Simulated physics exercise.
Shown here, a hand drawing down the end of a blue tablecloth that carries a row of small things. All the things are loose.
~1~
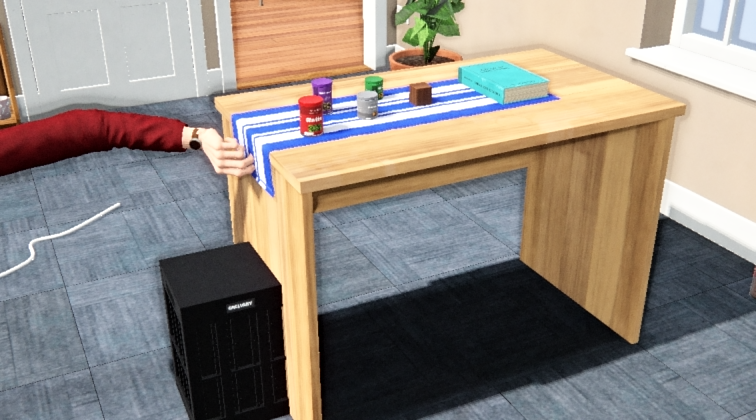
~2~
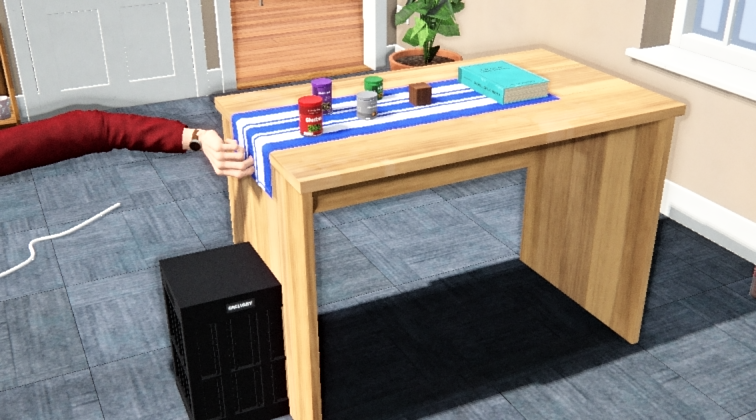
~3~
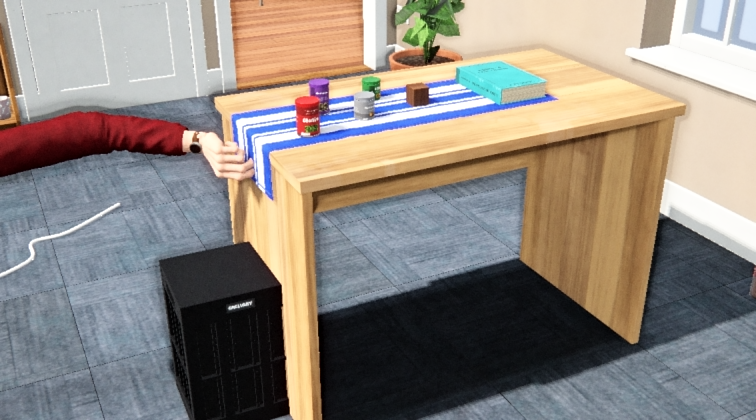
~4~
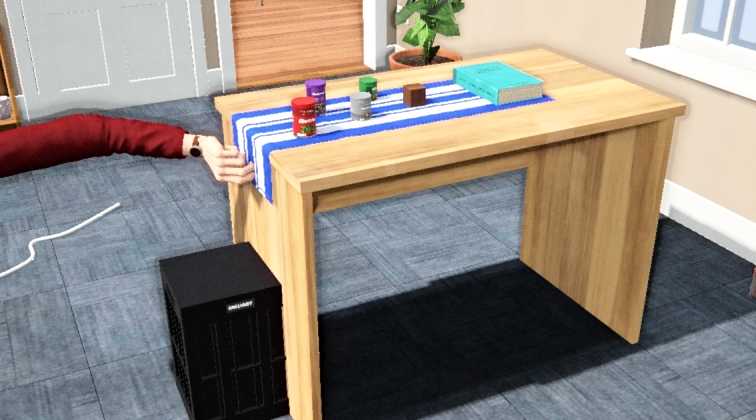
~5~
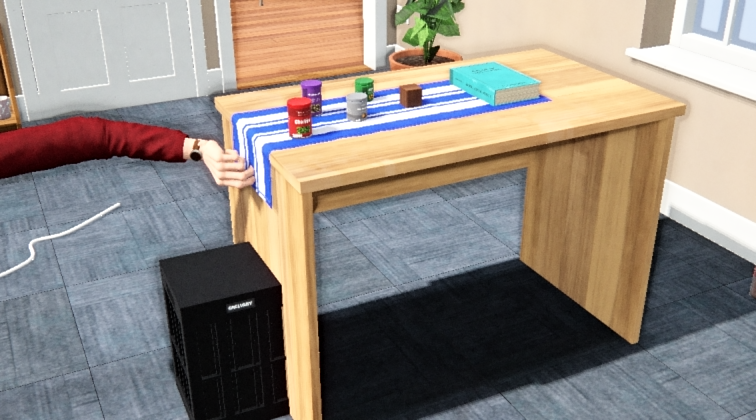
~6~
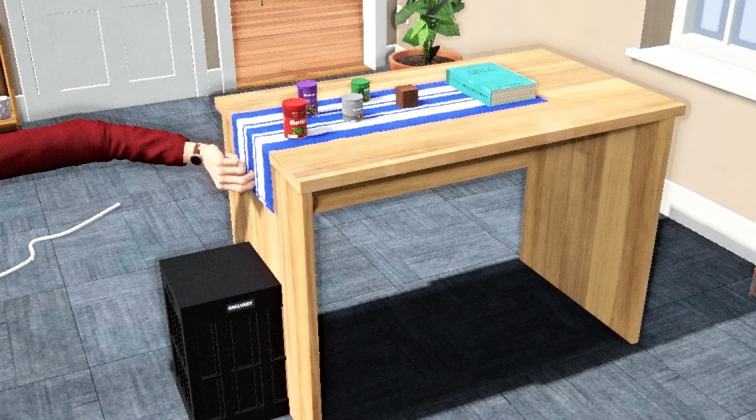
In this clip, a hand in a red sleeve grips the end of a blue and white striped cloth on a wooden table and draws it slightly down, as the cans, pots, brown cube and teal book shift slightly left.
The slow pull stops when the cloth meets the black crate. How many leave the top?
The answer is two.
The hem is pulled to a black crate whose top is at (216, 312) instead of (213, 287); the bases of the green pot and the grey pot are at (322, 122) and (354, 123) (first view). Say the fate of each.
The green pot is carried off, the grey pot tumbles off.
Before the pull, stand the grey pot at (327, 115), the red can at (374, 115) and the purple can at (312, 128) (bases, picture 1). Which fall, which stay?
The grey pot falls, the red can holds on, the purple can tumbles off.
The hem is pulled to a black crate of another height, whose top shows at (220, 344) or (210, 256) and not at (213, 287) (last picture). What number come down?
Over the edge go 4 and 1.
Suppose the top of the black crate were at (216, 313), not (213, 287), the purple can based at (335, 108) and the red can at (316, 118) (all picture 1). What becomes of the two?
The purple can comes down; the red can falls.
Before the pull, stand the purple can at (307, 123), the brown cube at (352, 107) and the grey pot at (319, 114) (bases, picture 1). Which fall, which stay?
The purple can goes over, the brown cube remains up, the grey pot is carried off.
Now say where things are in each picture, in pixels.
The first frame shows hem (273, 198); red can (310, 99); purple can (322, 81); grey pot (367, 94); green pot (374, 79); brown cube (421, 85); top of the crate (213, 287).
The second frame shows hem (272, 199); red can (310, 99).
The third frame shows hem (274, 201); purple can (319, 82).
The fourth frame shows hem (273, 205); grey pot (361, 95); top of the crate (213, 287).
The fifth frame shows hem (272, 210); green pot (364, 80).
The sixth frame shows hem (274, 214); red can (294, 102); purple can (307, 83); grey pot (353, 96); green pot (360, 81); brown cube (407, 87).
A little later, hem near (255, 233); red can gone.
Next, hem on the crate; red can and purple can gone.
When it is over, hem on the crate; red can and purple can gone. Over the edge go two.
